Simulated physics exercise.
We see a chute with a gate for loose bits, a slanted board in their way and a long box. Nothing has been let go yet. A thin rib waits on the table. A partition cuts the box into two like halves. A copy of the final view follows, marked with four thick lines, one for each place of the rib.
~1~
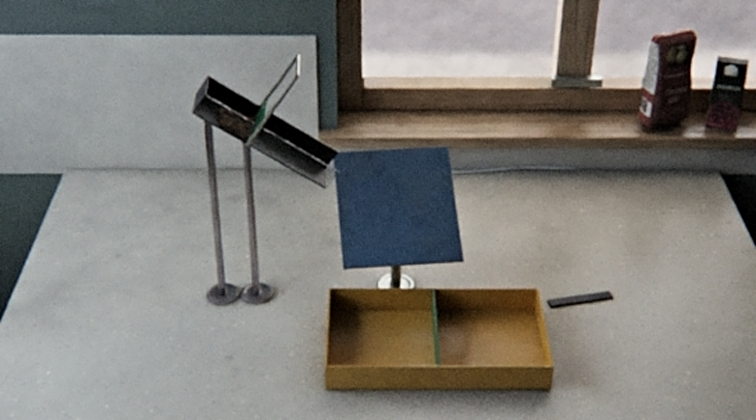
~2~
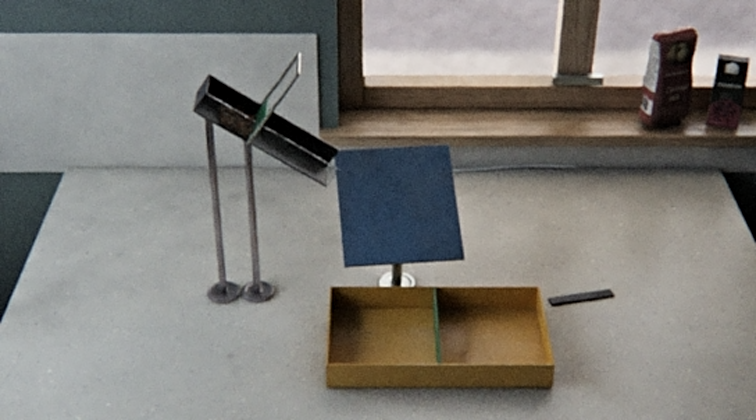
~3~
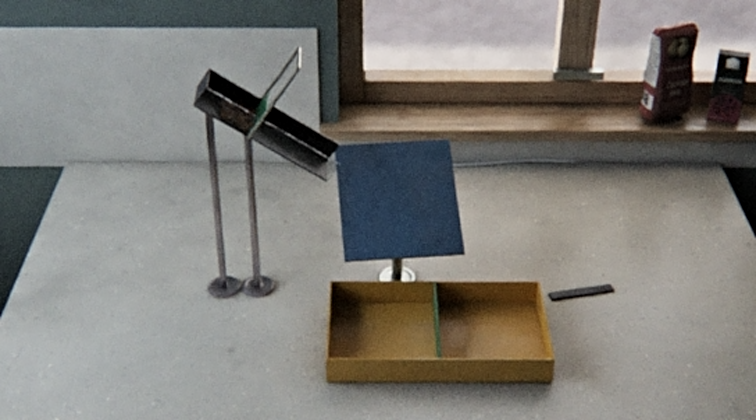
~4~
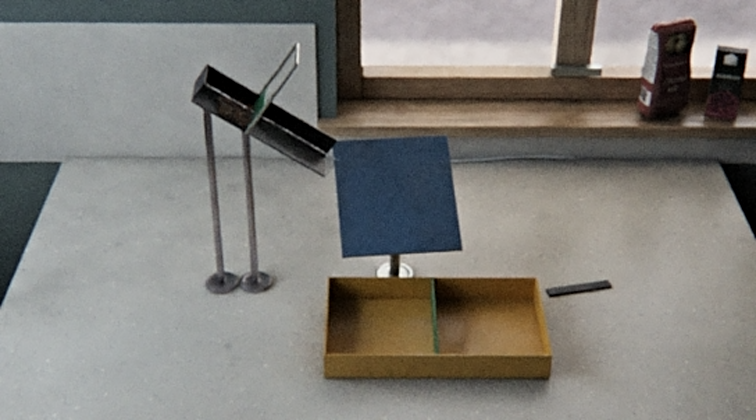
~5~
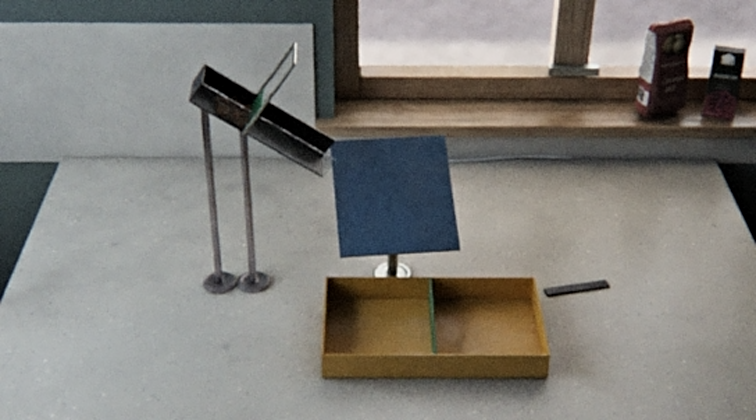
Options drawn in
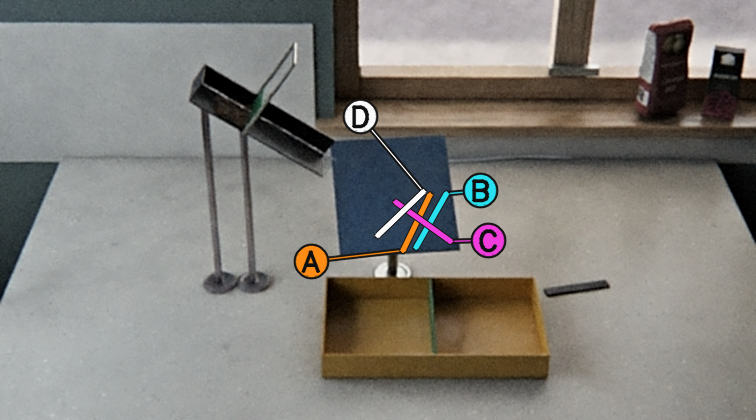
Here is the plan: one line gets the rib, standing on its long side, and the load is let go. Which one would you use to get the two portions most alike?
Take C.
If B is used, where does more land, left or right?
Left.
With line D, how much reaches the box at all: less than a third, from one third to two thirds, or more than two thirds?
Line D gives more than two thirds.
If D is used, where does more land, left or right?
Left.
On the marked copy, line A from (429, 194) to (402, 250); line B from (446, 193) to (416, 247); line C from (395, 202) to (450, 241); line D from (423, 191) to (377, 235).
If A is chosen, of what is caught, almost all in the left half, just a few in the right.
If B is chosen, of what is caught, almost all in the left half, about a tenth in the right.
If C is chosen, of what is caught, roughly half in the left half, roughly half in the right.
If D is chosen, of what is caught, almost all in the left half, just a few in the right.
